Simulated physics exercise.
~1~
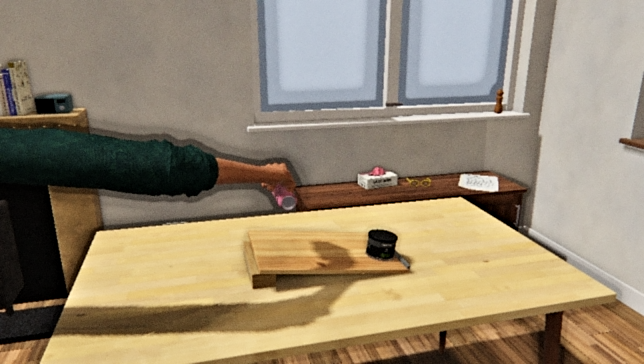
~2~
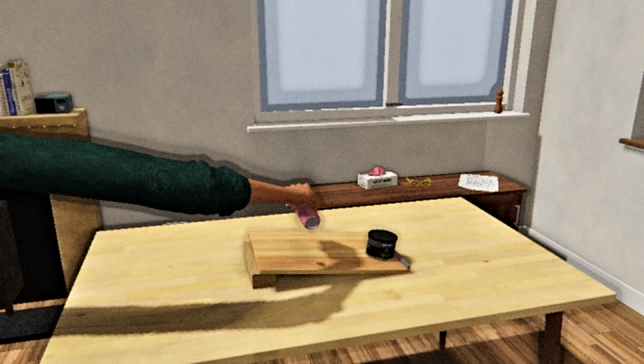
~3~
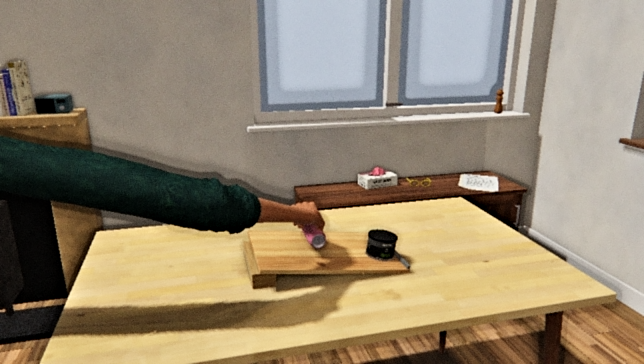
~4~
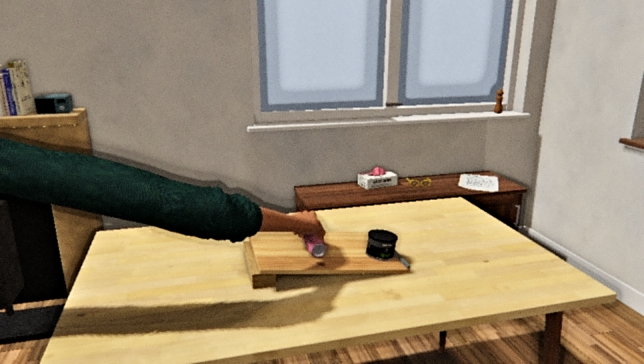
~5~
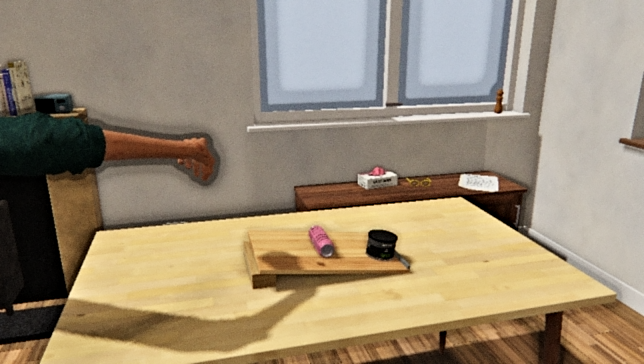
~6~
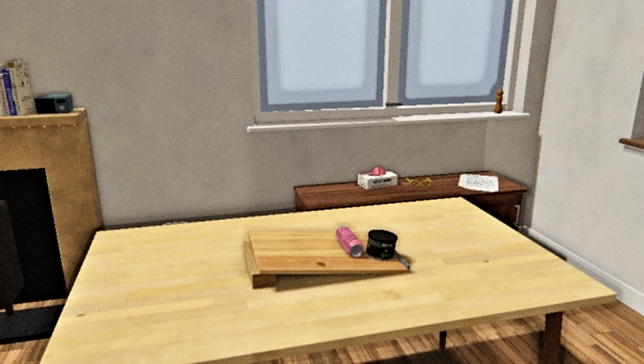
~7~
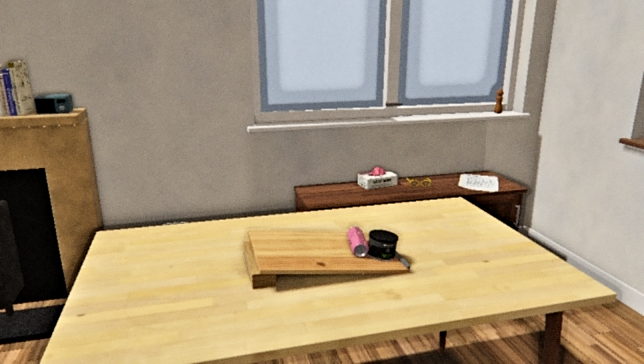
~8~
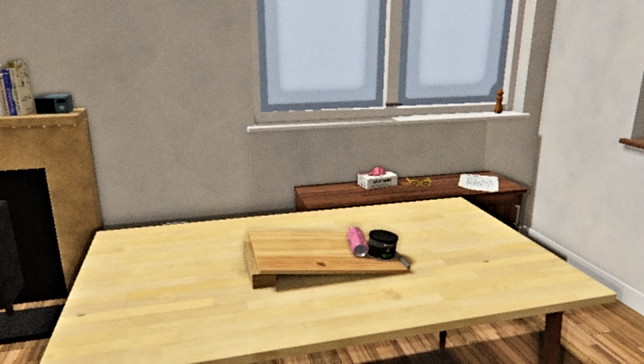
On a sloping board, a hand releases a pink can, which rolls right against a black tub.
